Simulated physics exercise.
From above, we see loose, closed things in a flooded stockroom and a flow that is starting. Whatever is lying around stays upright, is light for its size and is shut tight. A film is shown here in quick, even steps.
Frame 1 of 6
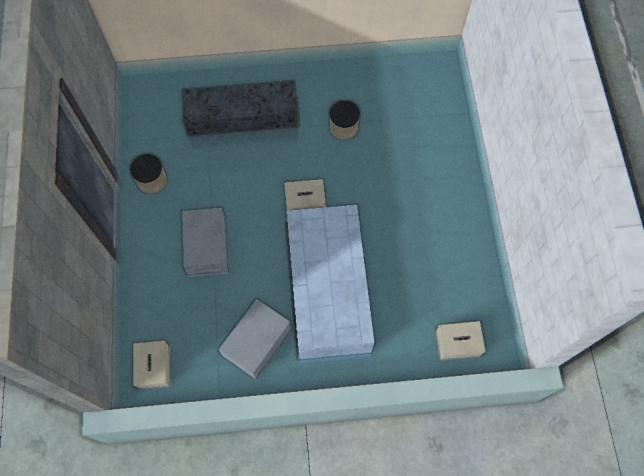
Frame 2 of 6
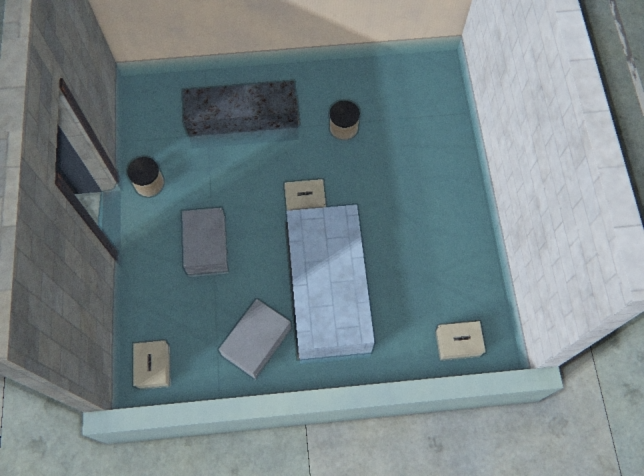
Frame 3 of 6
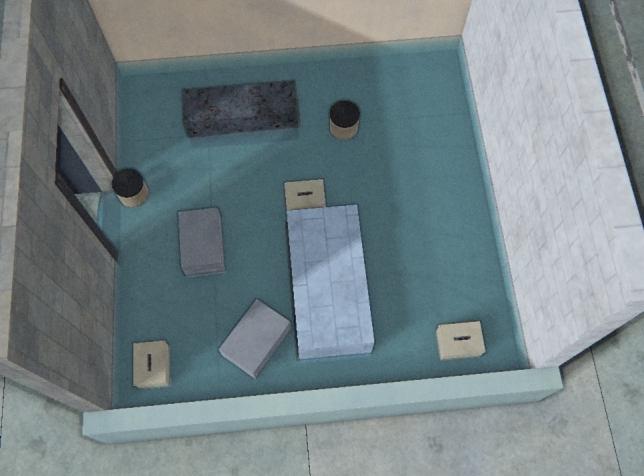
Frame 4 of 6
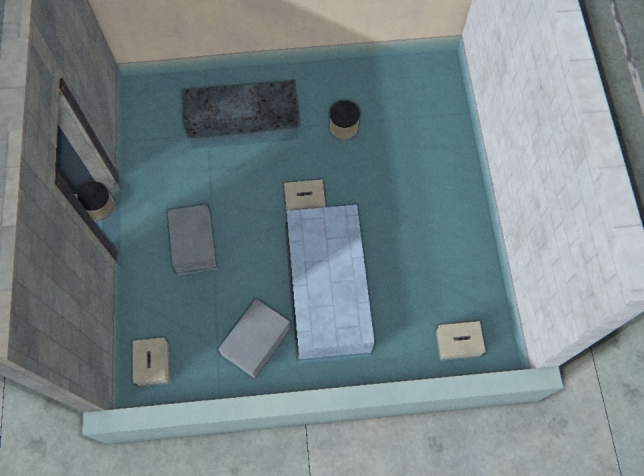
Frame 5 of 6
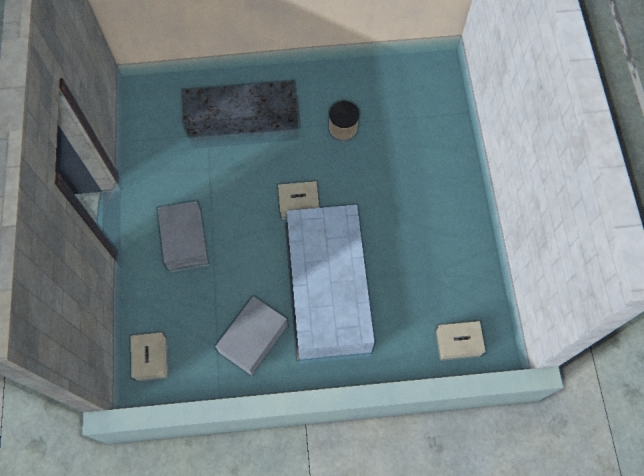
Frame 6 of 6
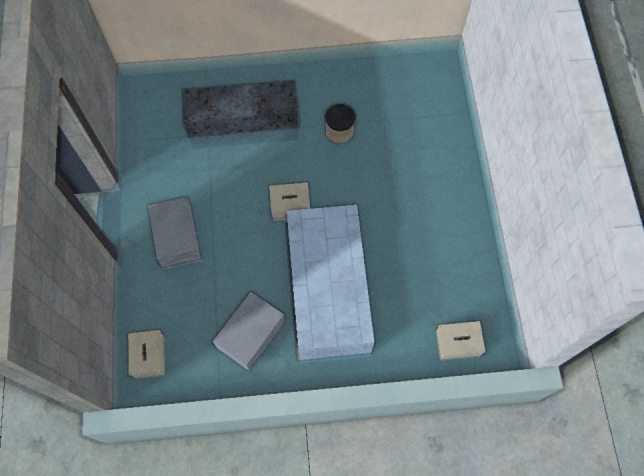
In a flooded stockroom seen from above, an opening appeared in the left wall and a dark-topped round container drifted out through it, then a grey box and a tan one slid a little left.
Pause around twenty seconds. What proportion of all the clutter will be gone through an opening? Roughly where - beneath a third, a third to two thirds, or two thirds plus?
It will most likely fall at two thirds or higher.
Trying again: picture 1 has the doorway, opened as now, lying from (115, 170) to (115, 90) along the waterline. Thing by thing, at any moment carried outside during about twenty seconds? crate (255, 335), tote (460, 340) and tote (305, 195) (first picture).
Object one: Remains; object two: Remains; object three: Leaves.
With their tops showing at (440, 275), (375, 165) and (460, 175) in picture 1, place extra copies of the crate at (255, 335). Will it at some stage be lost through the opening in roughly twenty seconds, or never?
Outcomes in turn are not expelled, expelled, not expelled.
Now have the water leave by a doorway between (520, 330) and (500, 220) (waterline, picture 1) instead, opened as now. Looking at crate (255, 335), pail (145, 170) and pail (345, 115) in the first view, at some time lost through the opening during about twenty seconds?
Sequentially, I'd put it as not lost, not lost, swept away.
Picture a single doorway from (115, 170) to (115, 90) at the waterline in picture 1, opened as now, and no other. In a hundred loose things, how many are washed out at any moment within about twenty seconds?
Roughly 60 per cent.
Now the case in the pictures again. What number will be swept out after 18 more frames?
2.
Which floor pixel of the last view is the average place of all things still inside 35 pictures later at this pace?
The average lands at about (325, 326).
A moment on, 2 of 7 are out; 5 afloat.
Next, 2 of 7 are out; 5 afloat.
Later, 5 of 7 are out; 2 afloat.
In the end, 5 of 7 are out; 2 afloat.
